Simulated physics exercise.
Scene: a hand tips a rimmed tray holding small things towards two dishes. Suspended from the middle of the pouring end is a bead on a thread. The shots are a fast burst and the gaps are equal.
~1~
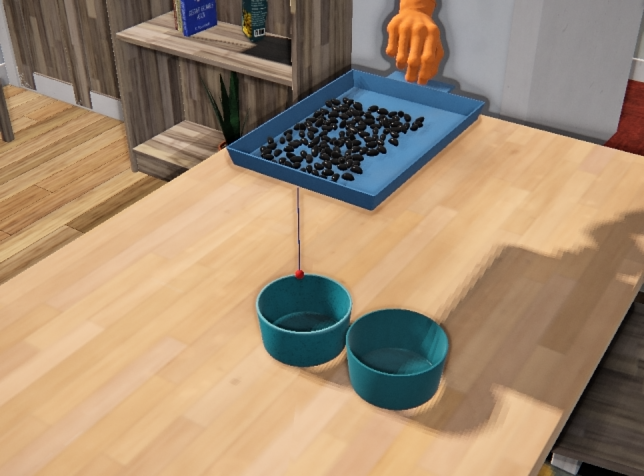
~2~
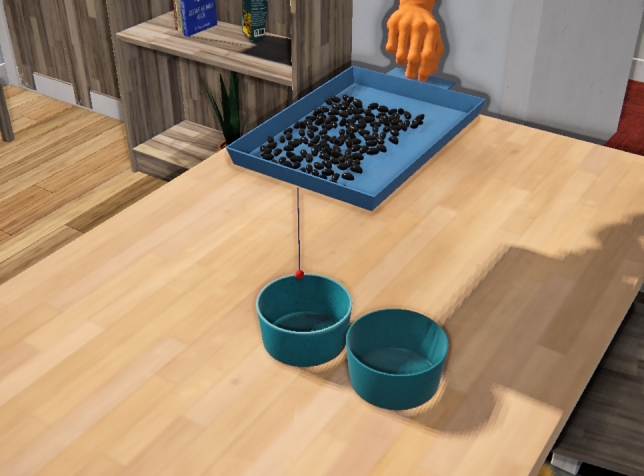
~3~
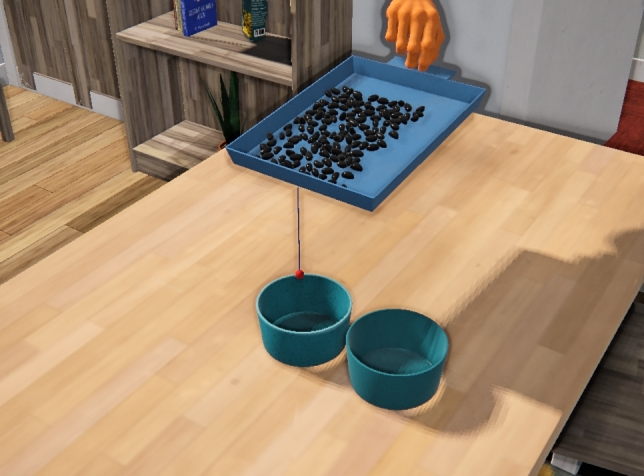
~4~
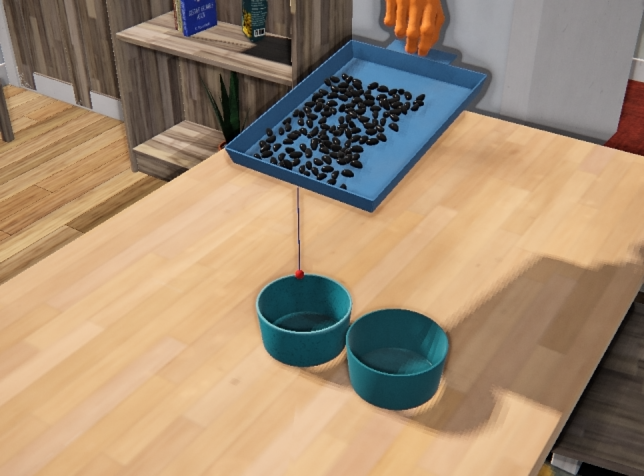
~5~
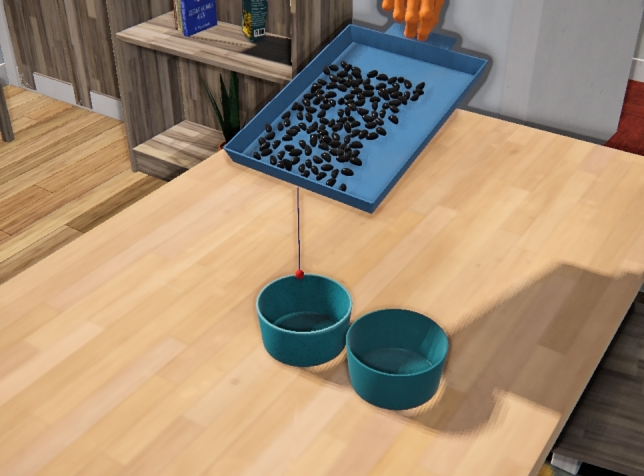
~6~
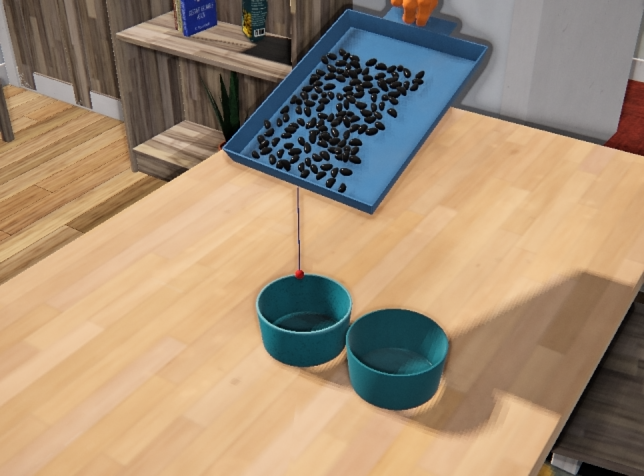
In this clip, an orange hand gradually raises the far end of a blue rimmed tray of black beans, tilting it towards two teal dishes on a wooden table, while a red bead hangs still on a thread.
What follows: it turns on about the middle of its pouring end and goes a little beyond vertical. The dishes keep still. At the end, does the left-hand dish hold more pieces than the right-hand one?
Yes.
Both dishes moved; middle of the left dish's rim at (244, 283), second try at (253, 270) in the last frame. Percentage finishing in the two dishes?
70 %, 40 %.
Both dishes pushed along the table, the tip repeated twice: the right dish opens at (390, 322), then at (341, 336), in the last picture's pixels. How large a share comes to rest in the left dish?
First 0 per cent, second 30 per cent.
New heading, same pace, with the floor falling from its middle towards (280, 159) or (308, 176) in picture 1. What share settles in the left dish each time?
0 per cent, then 30 per cent.
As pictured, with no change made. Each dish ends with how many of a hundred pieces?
Out of every hundred, close to 30 go left and close to 20 go right.
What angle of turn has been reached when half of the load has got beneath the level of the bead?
It is at around 110 degrees.
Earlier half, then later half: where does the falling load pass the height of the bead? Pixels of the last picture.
Near (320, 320) to start, and near (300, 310) afterwards.
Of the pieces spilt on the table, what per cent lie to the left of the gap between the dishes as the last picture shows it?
Near 90 in a hundred.
Shortly afterwards, tray tipped steeply; all but a few on the tray; only a few in the air.
Next, tray tipped past a quarter turn; near a third on the tray; a little in the right dish; a little in the left dish; a little outside both; near a third in the air.
Some moments later, tray tipped past a quarter turn; near a quarter in the right dish; near a third in the left dish; near half outside both.
In the end, tray tipped past a quarter turn; near a quarter in the right dish; near a third in the left dish; near half outside both.
